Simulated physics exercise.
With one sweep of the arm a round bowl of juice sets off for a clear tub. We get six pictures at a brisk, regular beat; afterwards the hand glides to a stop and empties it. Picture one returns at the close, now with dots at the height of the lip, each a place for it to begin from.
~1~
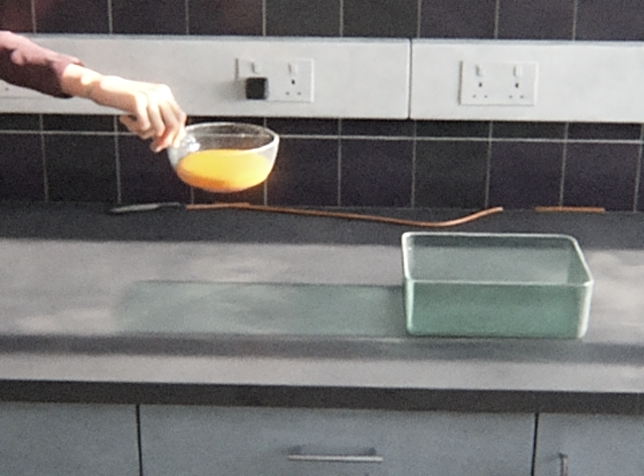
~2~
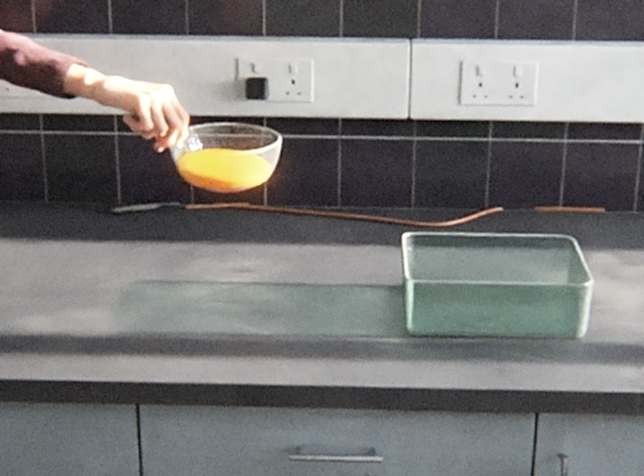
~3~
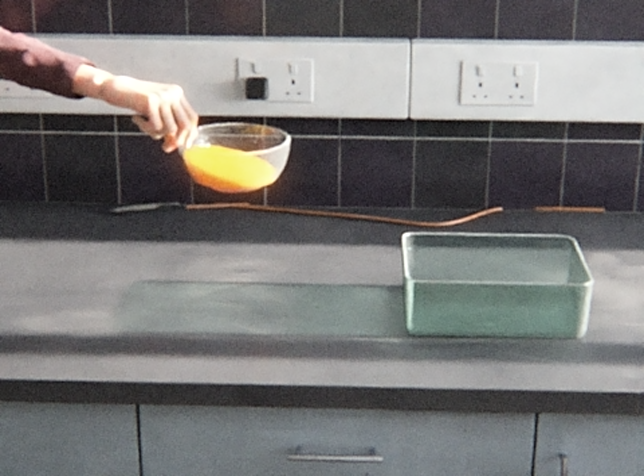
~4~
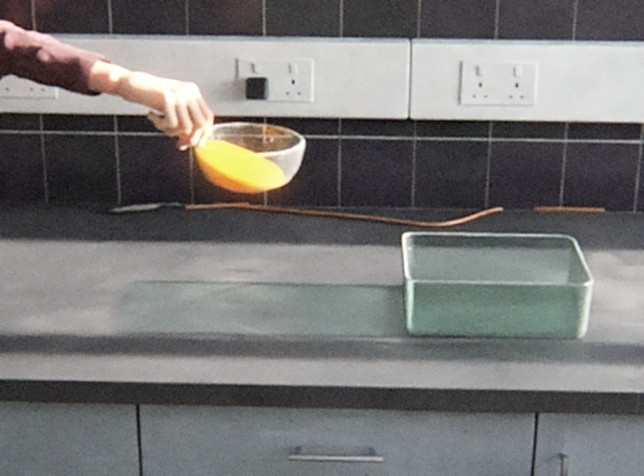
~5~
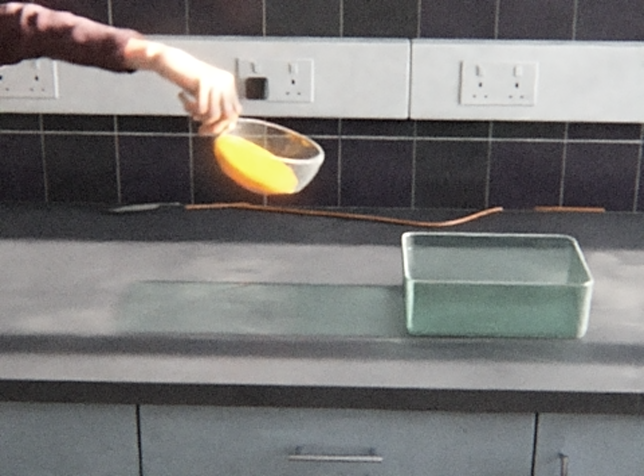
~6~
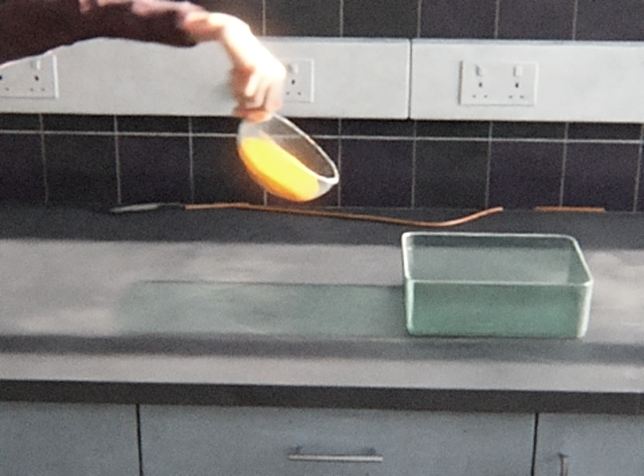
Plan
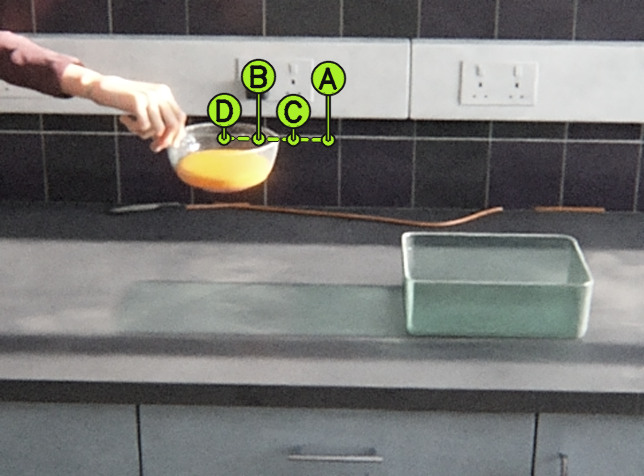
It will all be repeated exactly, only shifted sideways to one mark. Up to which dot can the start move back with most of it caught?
Go for C.
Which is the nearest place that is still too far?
B it is.
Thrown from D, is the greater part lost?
Yes, that goes wrong.
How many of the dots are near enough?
Two.
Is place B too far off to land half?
Yes, that goes wrong.
In lime, A at (328, 140); B at (258, 138); C at (293, 139); D at (224, 138).
With A, about 79 % lands in the tub, 7 % falls short and 14 % goes beside or beyond.
With B, about 21 % lands in the tub, 75 % falls short and 4 % goes beside or beyond.
With C, about 67 % lands in the tub, 24 % falls short and 10 % goes beside or beyond.
With D, about 0 % lands in the tub, 98 % falls short.
